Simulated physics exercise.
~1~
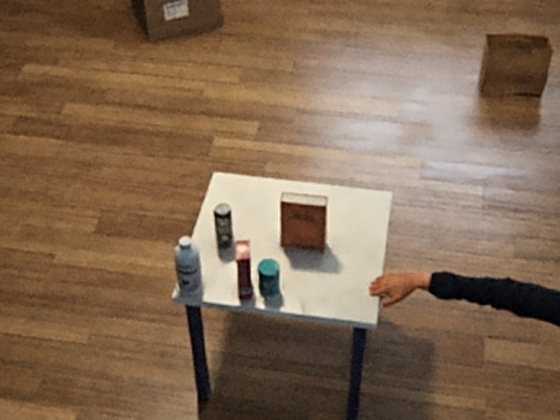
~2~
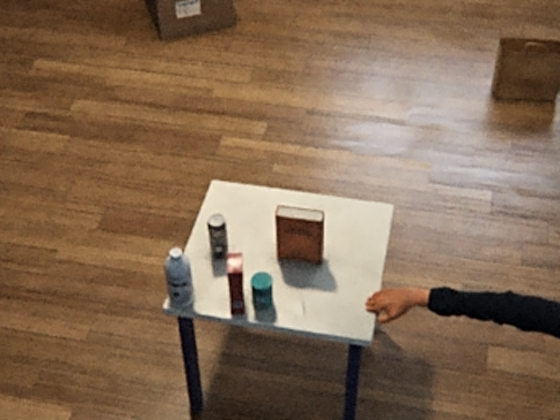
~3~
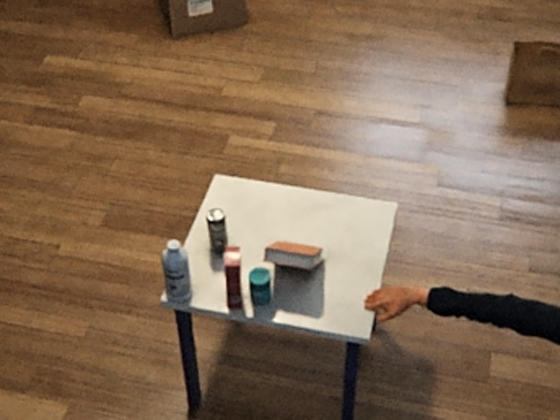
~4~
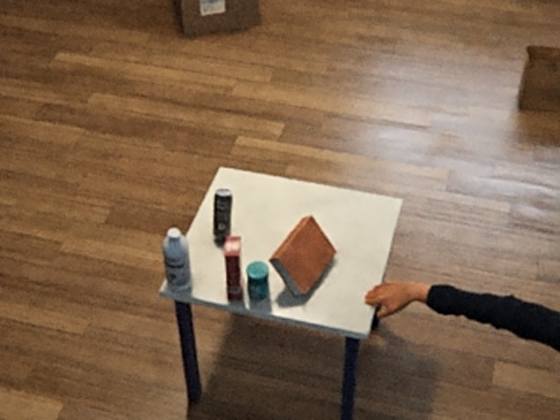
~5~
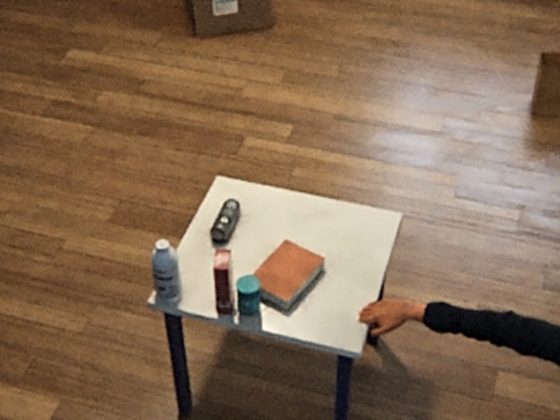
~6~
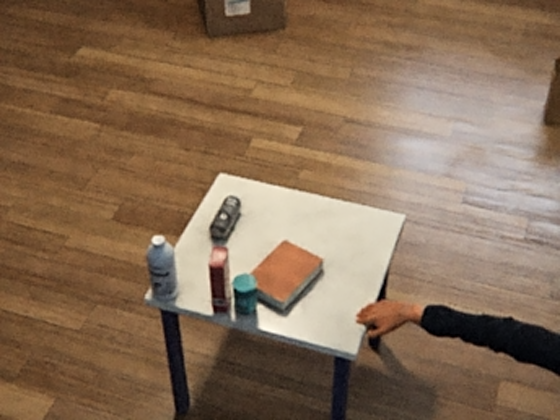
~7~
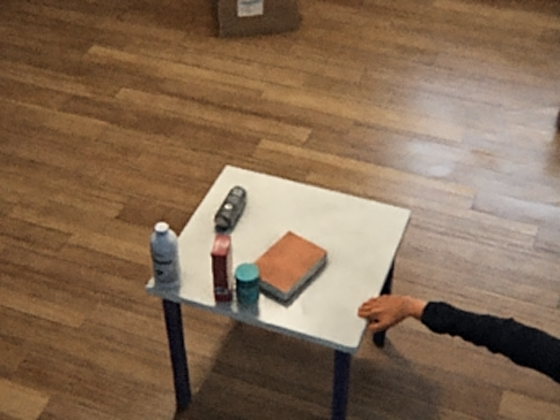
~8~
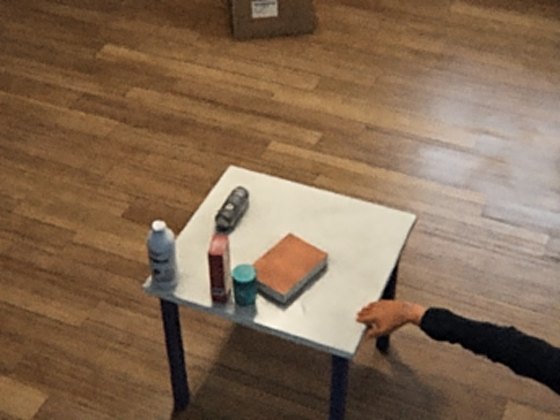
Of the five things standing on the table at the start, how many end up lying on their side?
Two of them end up lying on their side, the orange book and the grey can.
